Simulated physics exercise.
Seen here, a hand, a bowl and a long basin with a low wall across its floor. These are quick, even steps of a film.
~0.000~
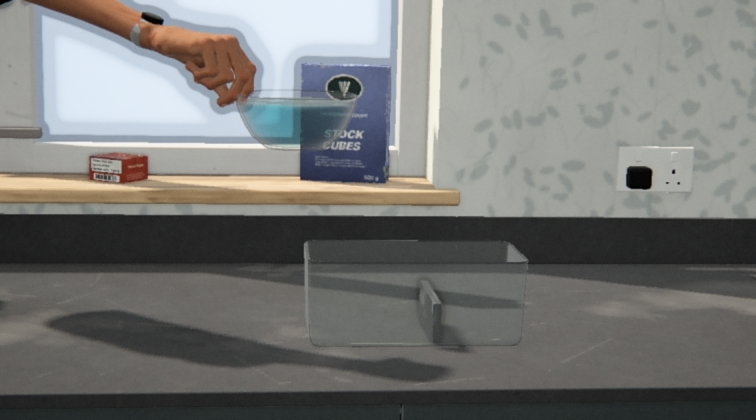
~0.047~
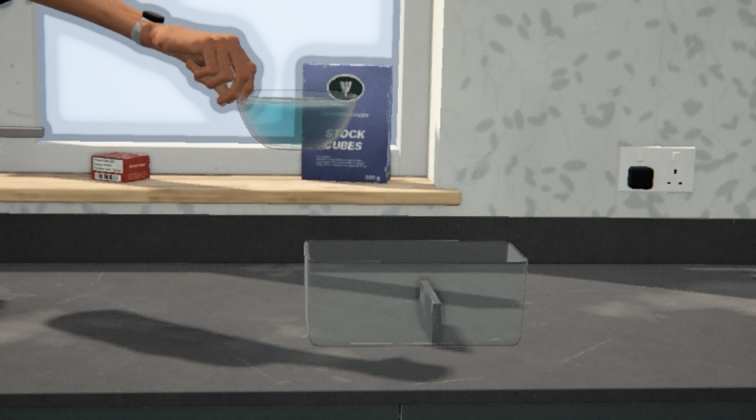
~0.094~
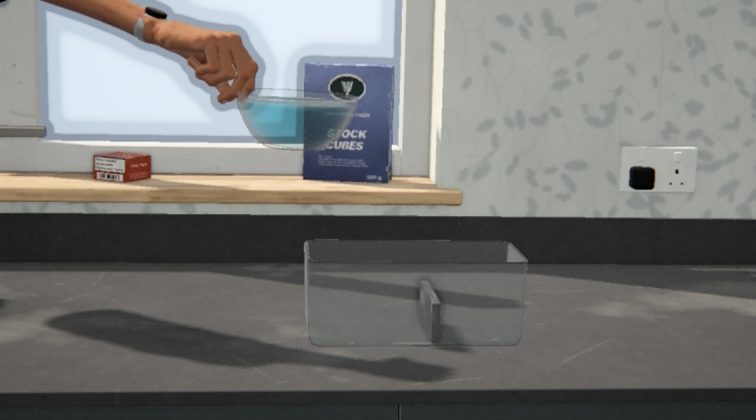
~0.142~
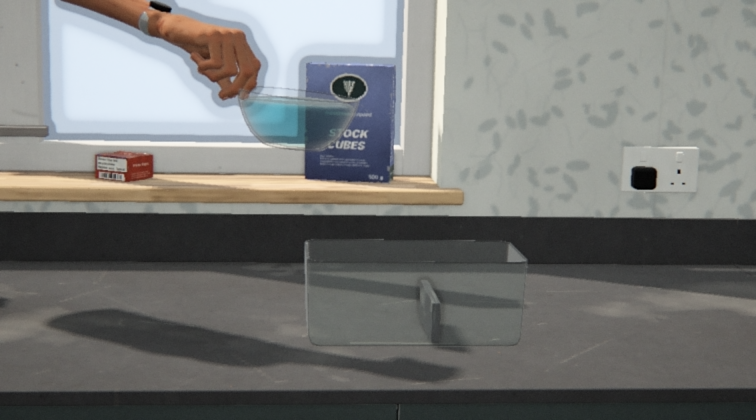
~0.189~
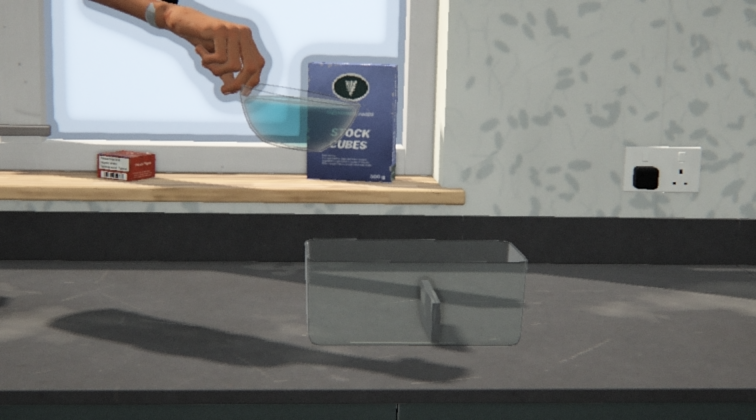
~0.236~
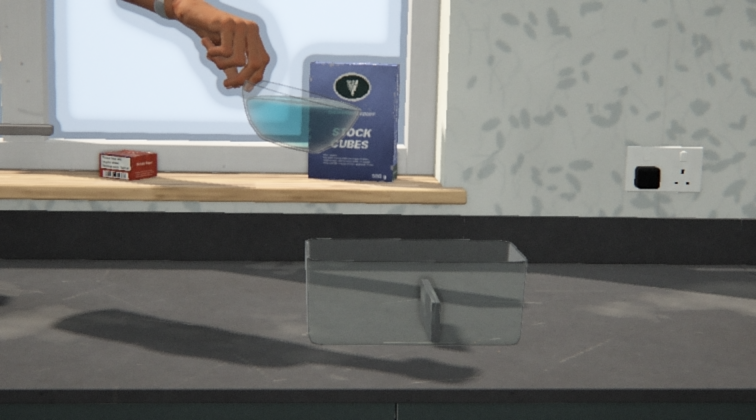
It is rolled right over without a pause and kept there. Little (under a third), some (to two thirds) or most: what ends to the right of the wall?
In the end under a third is right of the wall.
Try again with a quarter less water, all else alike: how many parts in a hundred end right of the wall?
Roughly 5 in a hundred.
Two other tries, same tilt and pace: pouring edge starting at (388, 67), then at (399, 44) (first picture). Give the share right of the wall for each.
Roughly 60 per cent, and 75 per cent.
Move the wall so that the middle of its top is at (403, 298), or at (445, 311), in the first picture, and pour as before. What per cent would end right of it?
The first gives 55 %, the second 20 %.
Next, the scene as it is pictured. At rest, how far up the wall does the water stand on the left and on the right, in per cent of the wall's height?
Some 60 per cent left and 0 right.
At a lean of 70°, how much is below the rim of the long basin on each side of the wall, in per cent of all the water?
The left part 20 per cent, the right part 0.
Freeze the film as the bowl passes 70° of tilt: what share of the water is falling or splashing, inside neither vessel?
It comes to 45 per cent or so.
A moment on, the bowl is tipped part way and 35 per cent is still to pour, 18 is left of the wall and 0 right of it.
Next, the bowl is tipped on its side and 1 per cent is still to pour, 87 is left of the wall and 4 right of it.
Then the bowl is tipped right over and 0 per cent is still to pour, 93 is left of the wall and 5 right of it.
Later the bowl is tipped right over and 0 per cent is still to pour, 93 is left of the wall and 5 right of it.
Finally, 93 per cent lies left of the wall, 5 right of it and 2 outside.
